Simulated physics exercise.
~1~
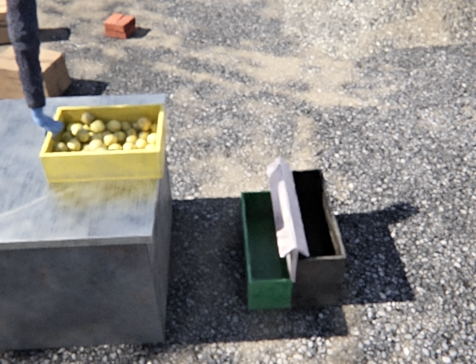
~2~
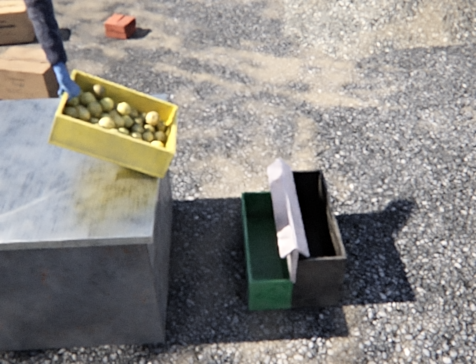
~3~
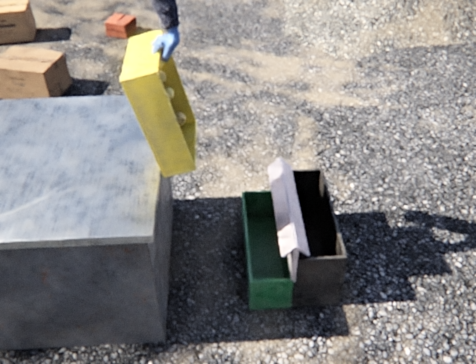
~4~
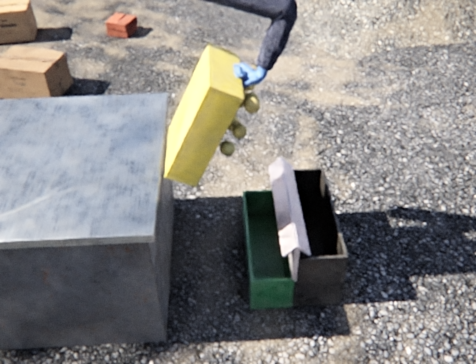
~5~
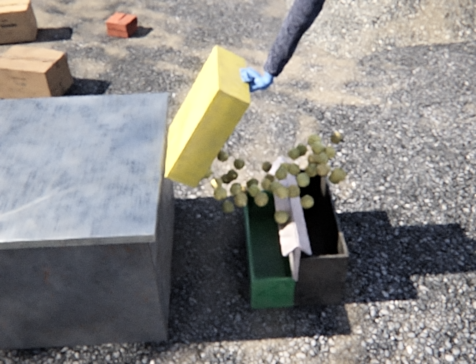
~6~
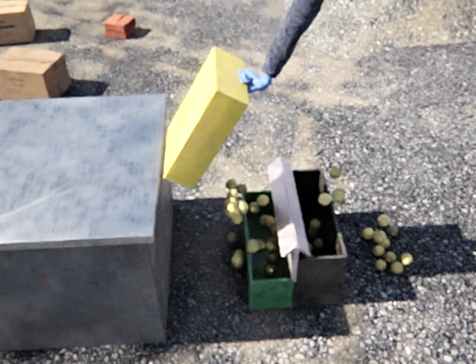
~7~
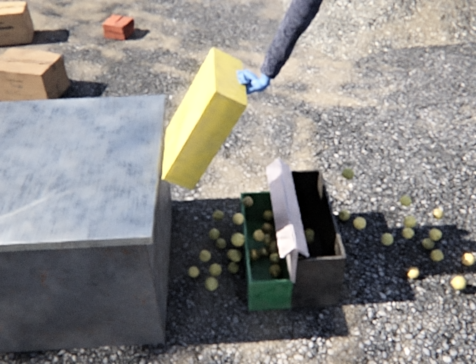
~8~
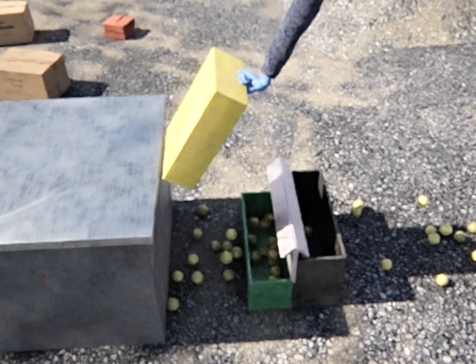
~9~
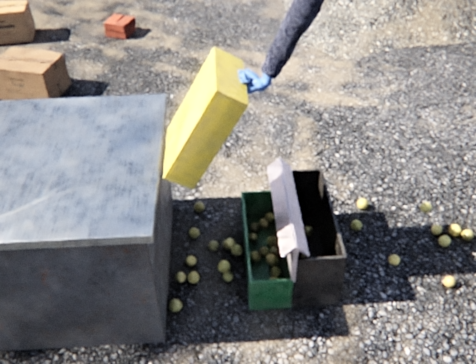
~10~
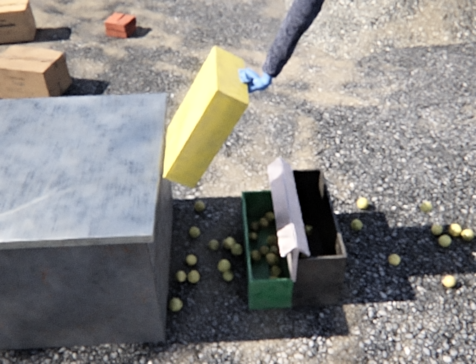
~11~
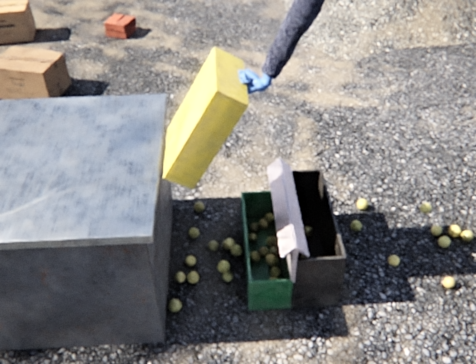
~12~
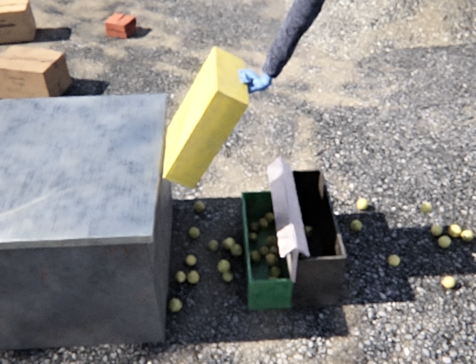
A gloved hand tipped a yellow crate of small yellow apples off the edge of a gray bench, and they tumbled toward the green and black boxes below, some landing inside while many others scattered on the gravel to either side.
